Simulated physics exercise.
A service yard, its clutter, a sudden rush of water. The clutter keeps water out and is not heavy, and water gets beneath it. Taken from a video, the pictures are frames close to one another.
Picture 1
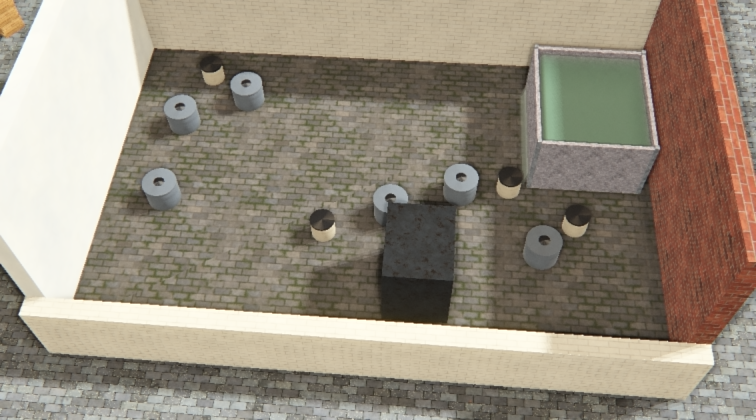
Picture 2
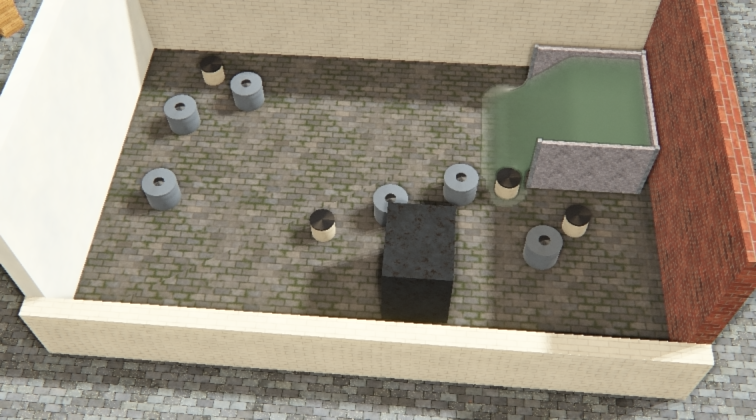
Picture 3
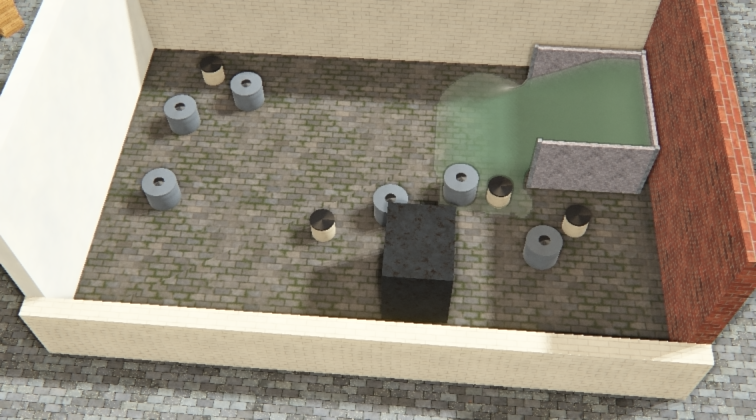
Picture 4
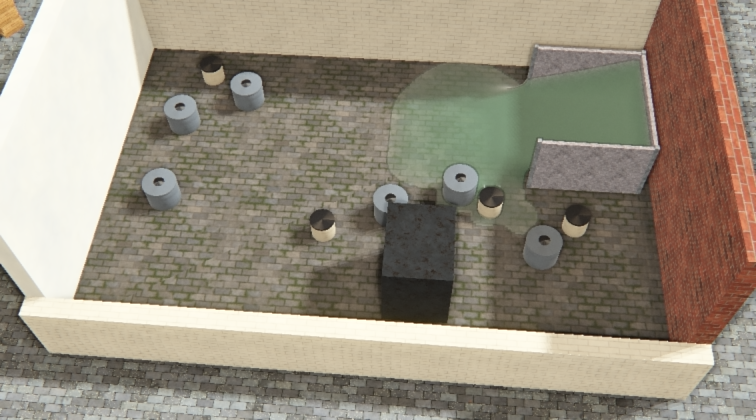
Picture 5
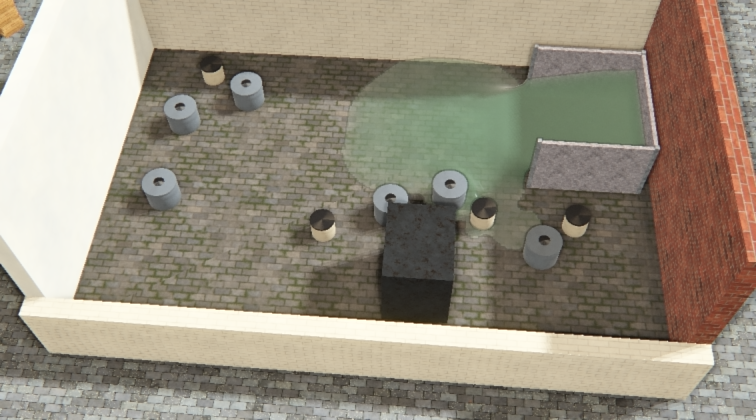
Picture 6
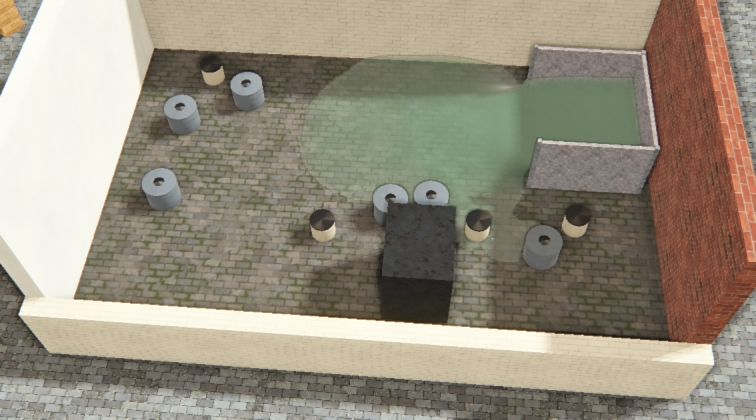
Green water poured out of the open left side of a walled tank and spread leftward across the paved yard, pushing first a black-topped pail, then a grey tub, a short way toward the front.
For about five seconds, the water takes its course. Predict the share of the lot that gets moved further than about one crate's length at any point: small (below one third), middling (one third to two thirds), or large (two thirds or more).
The share is large, two thirds or more.
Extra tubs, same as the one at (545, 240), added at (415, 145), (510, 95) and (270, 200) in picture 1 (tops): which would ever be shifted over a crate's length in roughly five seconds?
Results - 1: Ends up far away; 2: Ends up far away; 3: Ends up far away.
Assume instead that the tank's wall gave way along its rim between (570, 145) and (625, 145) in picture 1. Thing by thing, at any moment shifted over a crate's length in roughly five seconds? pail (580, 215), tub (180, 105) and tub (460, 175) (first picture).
Travels that far, falls short, travels that far.
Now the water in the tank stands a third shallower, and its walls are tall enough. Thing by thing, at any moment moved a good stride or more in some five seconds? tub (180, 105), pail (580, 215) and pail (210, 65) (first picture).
Taking them as listed - the full distance for the first, a shorter distance for the second, the full distance for the third.
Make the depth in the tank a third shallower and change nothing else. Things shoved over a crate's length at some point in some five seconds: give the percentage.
80 per cent.
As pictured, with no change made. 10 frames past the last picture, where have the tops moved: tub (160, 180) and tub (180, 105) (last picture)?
Estimated positions: (111, 189) and (141, 102), approximately.
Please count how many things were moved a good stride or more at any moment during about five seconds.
It comes to 8.
A moment on, 2 of 10 are well off their spots; 0 afloat.
Next, 8 of 10 are well off their spots; 4 afloat.
Later, 8 of 10 are well off their spots; 4 afloat.
In the end, 8 of 10 are well off their spots, and 8 have been at some point; 7 afloat.
